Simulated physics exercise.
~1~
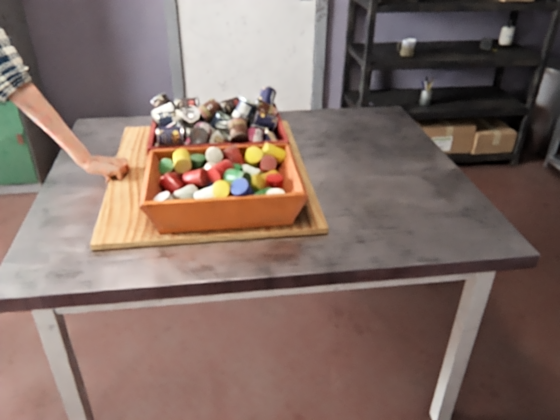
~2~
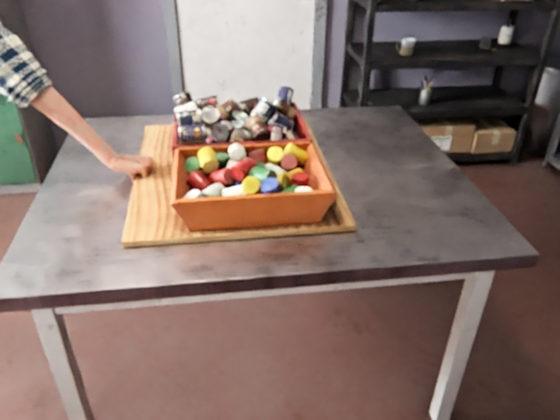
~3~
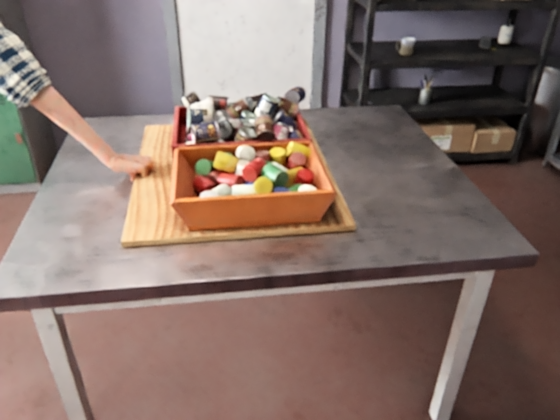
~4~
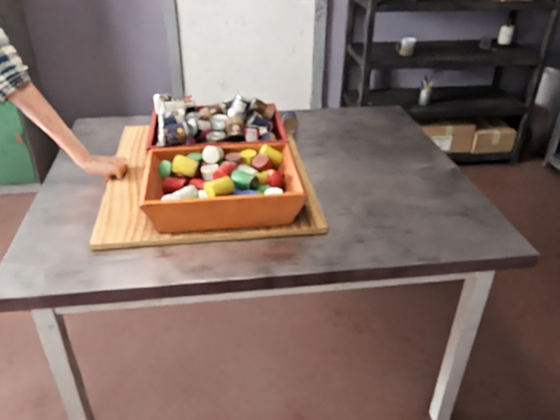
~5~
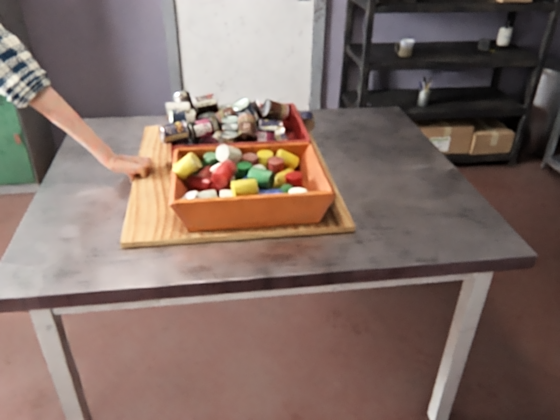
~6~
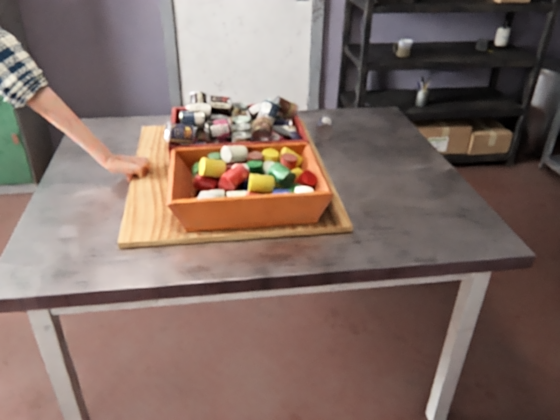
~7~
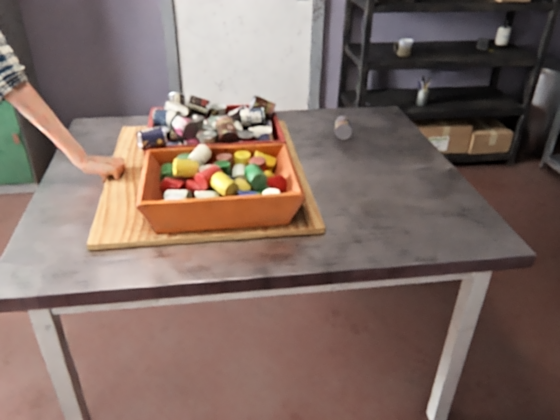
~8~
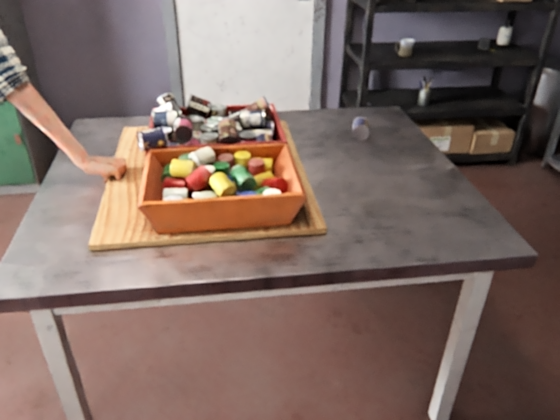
Board with a red box and an orange box being slid right and left by a hand, one small tin escaping rightward across the table.
